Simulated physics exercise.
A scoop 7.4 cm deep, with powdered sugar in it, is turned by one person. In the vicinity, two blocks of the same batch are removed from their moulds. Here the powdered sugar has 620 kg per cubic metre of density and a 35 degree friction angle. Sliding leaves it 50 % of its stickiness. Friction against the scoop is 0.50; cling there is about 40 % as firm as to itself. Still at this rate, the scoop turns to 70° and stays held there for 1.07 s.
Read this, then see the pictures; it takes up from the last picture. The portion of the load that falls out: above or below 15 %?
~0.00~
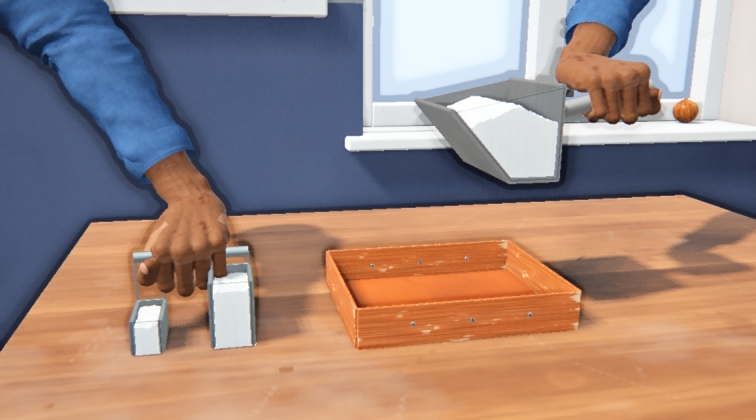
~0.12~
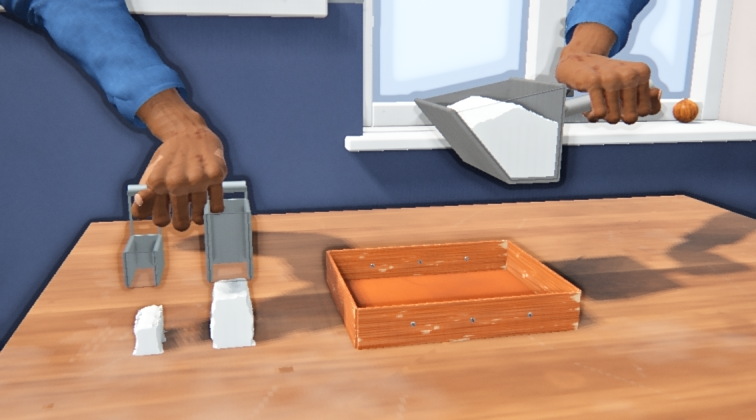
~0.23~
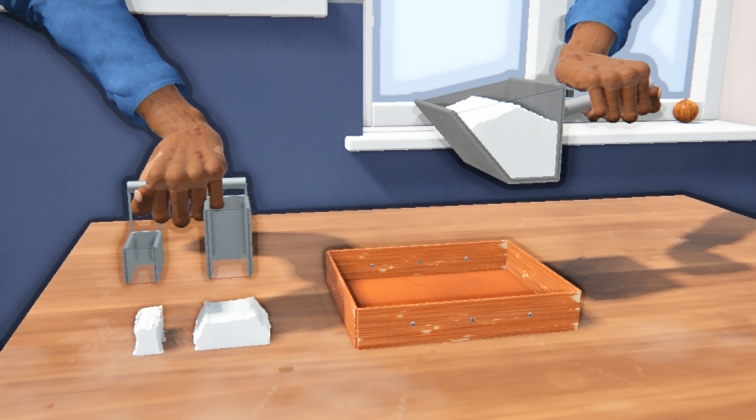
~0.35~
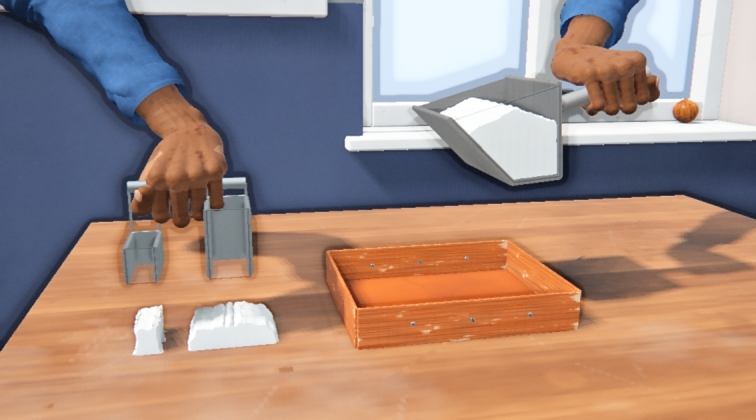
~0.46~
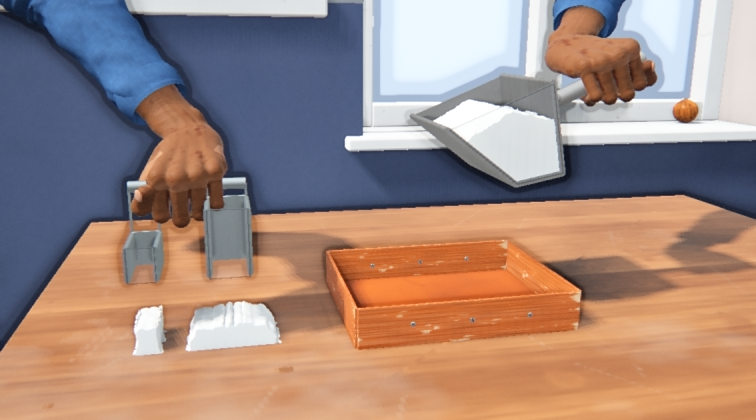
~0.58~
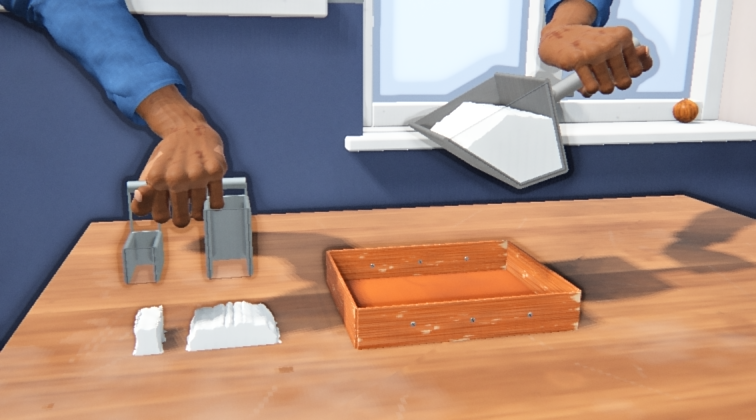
Greater than 15 %.
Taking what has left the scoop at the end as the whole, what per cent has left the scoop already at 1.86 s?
The share is about 90 %.
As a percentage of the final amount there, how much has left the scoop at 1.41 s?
Looks like roughly 0 %, give or take.
After 0.96 s, the scoop is at 37 degrees and 0 % has left it.
After 1.41 s, the scoop is at 61 degrees and 0 % has left it.
After 1.86 s, the scoop is at 70 degrees and 30 % has left it.
After 2.31 s, the scoop is at 70 degrees and 33 % has left it.
After 2.67 s, at the end, the scoop is at 70 degrees and 34 % has left it.
